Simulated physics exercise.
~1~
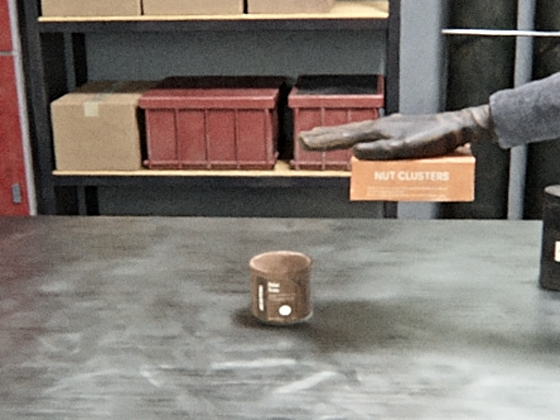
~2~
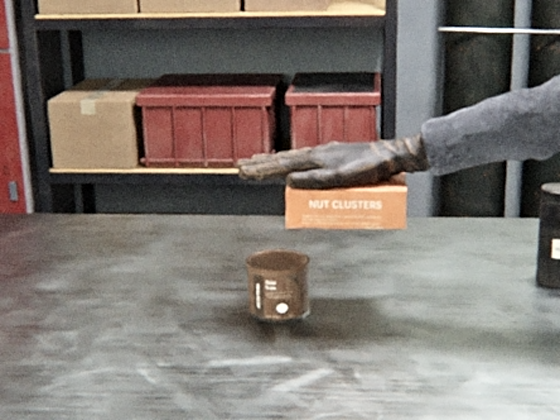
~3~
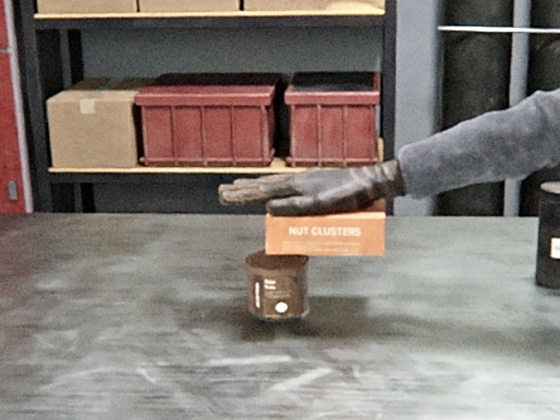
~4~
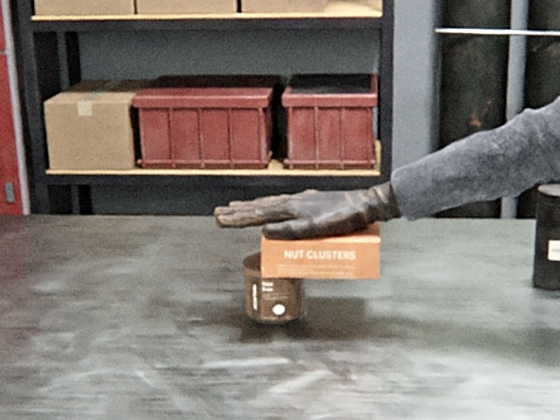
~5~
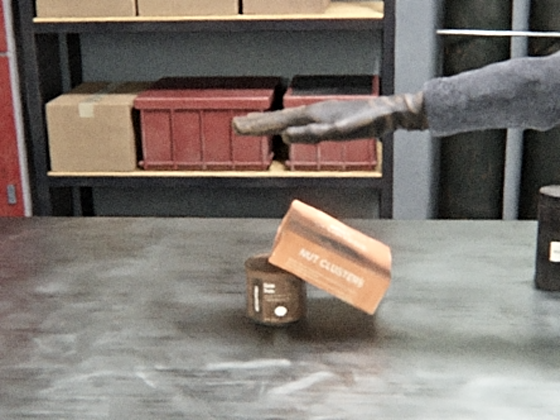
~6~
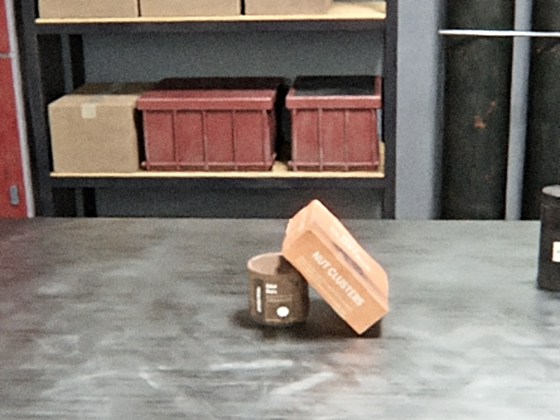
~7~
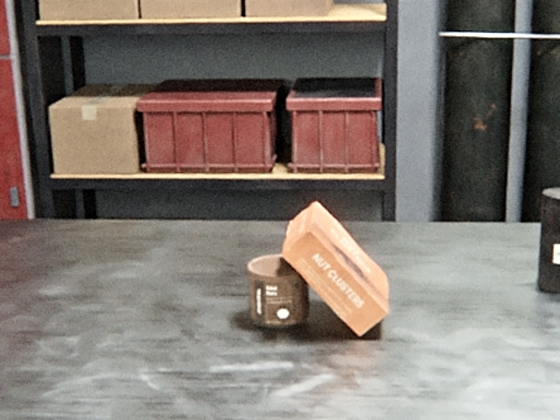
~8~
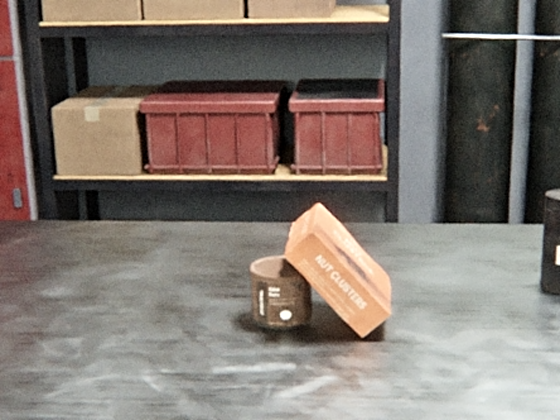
A gloved hand in a grey sleeve reaches in from the right, holding an orange packet labelled as nut clusters above a dark tabletop, seen from the front by a slightly swaying camera. A small brown tin stands near the middle, a black jar sits at the right edge, and shelves of cardboard boxes and red bins stand behind. The hand carries the packet left and lowers it onto the tin's right side. As the hand lets go and withdraws, the packet tips down to the right. It ends steeply tilted against the tin, which stays upright.
